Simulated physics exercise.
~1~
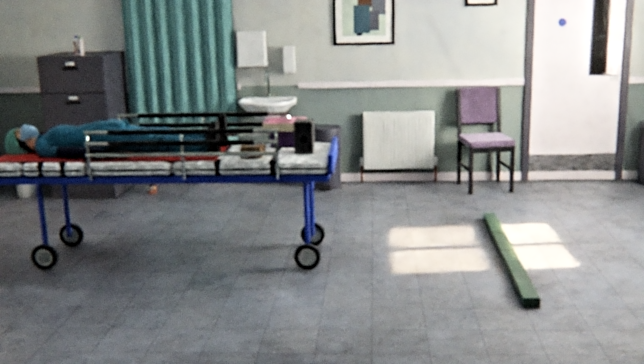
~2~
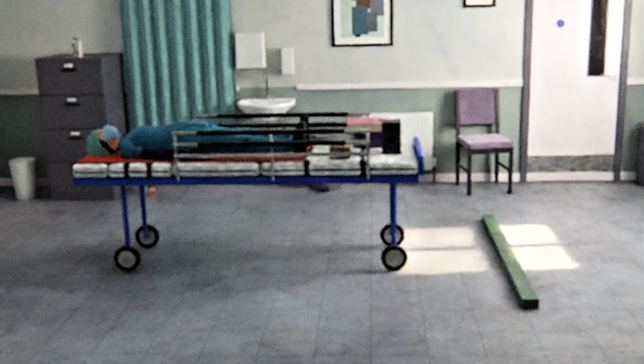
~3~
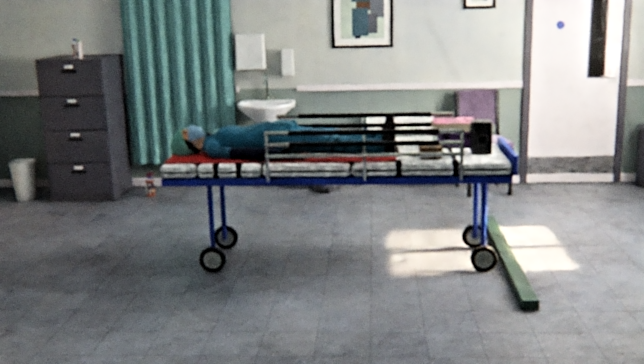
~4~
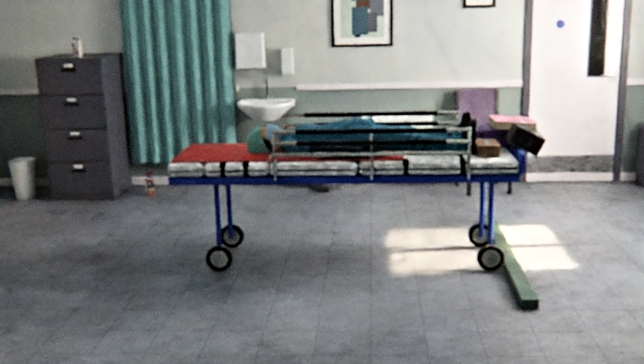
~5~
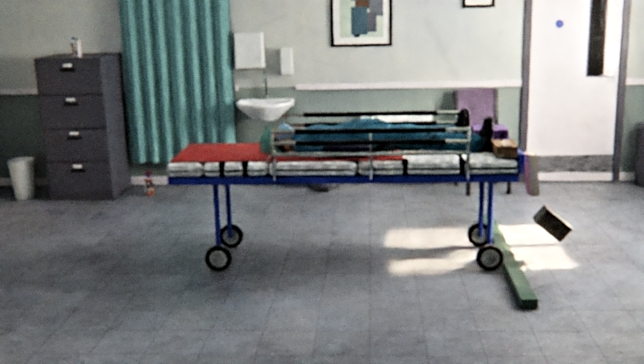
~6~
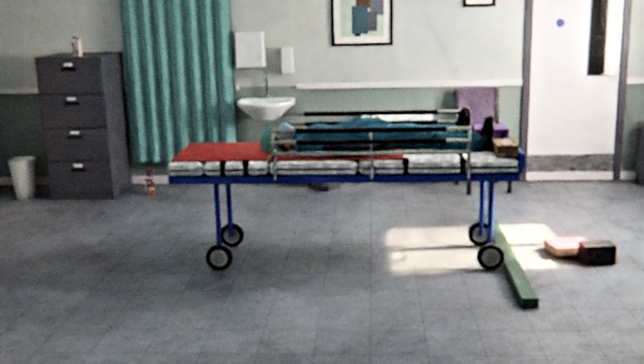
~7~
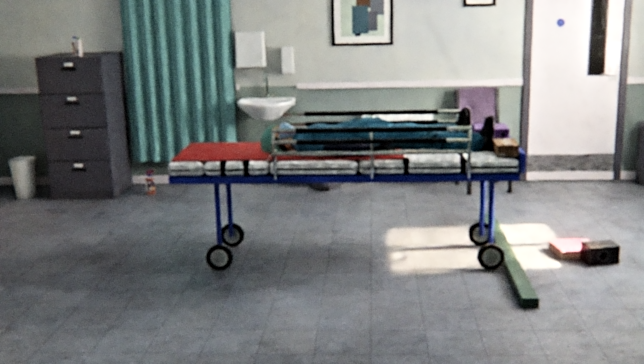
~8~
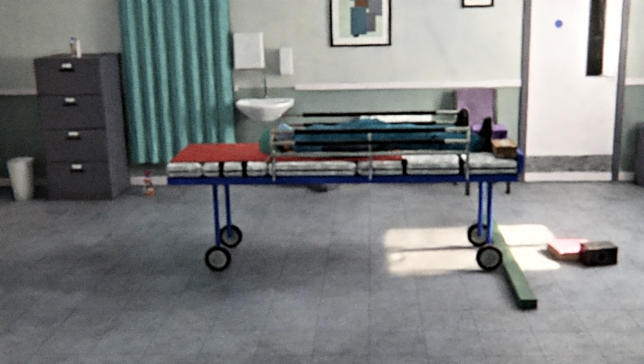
A person in teal lies on a blue-framed trolley with a red and white top, seen side-on from across a grey-floored clinic room with a teal curtain, drawers and a purple chair behind. A black box, a pink folder, a brown box and a purple case sit near the feet at the right end. The trolley rolls right and stops abruptly against a green bar on the floor. The person slides on toward the right end, and the black box tips over. It drops to the floor with the pink folder, while the person, brown box and purple case stay aboard.
